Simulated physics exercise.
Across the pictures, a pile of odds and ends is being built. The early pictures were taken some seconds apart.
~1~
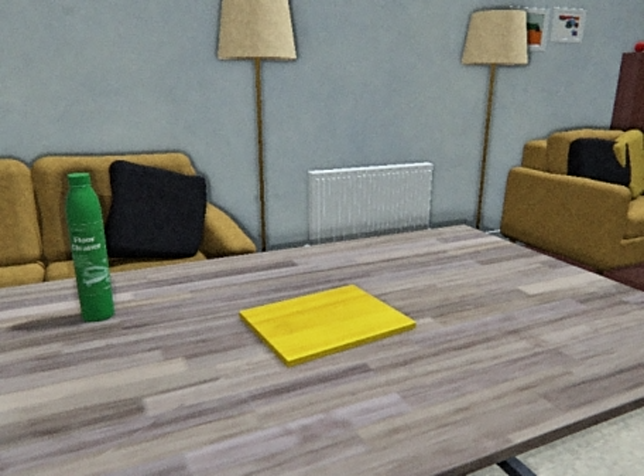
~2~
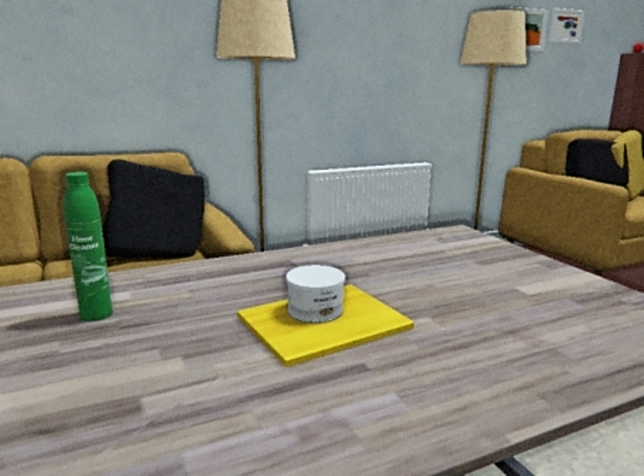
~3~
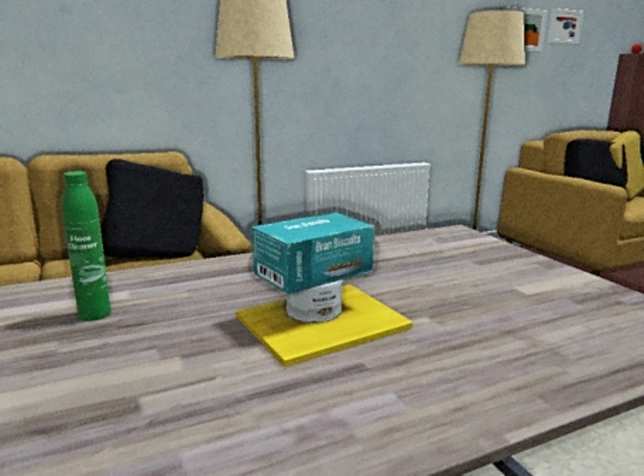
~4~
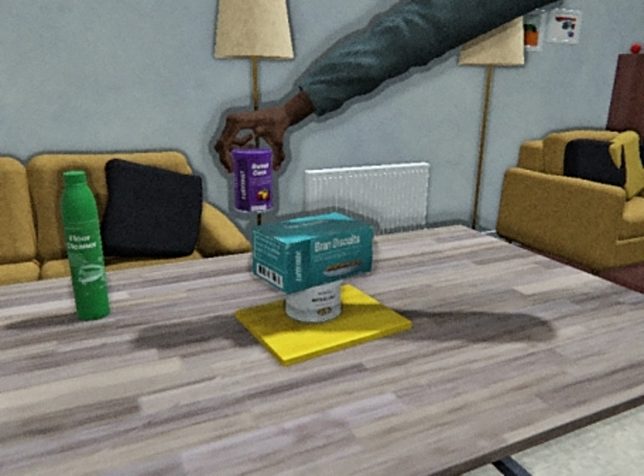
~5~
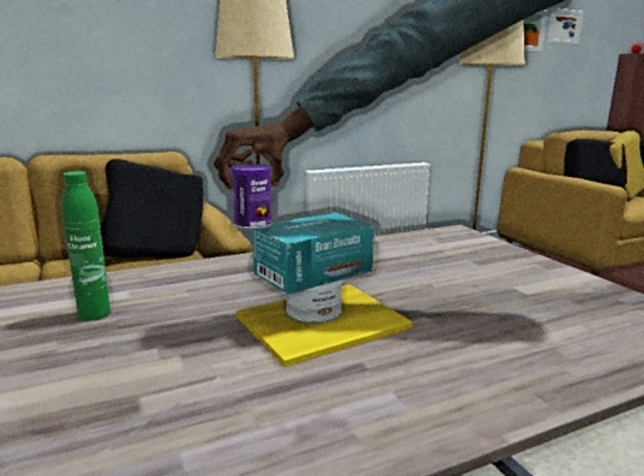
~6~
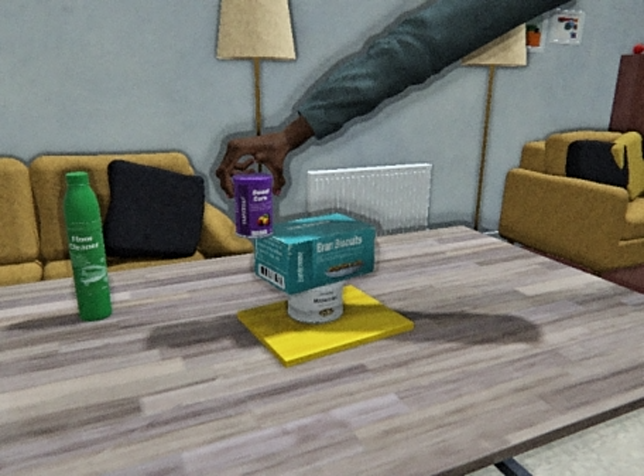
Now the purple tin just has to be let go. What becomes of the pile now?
The pile falls over.
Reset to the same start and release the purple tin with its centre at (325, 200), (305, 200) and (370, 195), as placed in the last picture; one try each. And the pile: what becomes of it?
The pile remains standing the first time, remains standing the second time and collapses the third time.
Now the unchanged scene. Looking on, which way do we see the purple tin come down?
Its movement is toward the left.
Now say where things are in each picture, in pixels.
The last thing is not in view yet; green bottle (89, 248), in the first picture.
The last thing is not in view yet; yellow board (324, 320), in the second picture.
The last thing is not in view yet; green bottle (85, 247), in the third picture.
Coming down; purple tin (253, 180); yellow board (322, 320), in the fourth picture.
Coming down; purple tin (252, 196); green bottle (85, 247), in the fifth picture.
Set down, still held; purple tin (254, 205); yellow board (324, 320), in the sixth picture.
Then, 0.30 s on from there, purple tin now fallen; turquoise box turned 14° from how it was put.
Then, 0.40 s on from there, turquoise box turned 13° from how it was put.
Then, 0.50 s on from there, turquoise box turned 9° from how it was put.
Then, 1.30 s on from there, nothing new.
In the end, fallen, purple tin; the other 4 unmoved. At the end, from the last picture's camera, purple tin near (201, 311). The pile loses its balance.
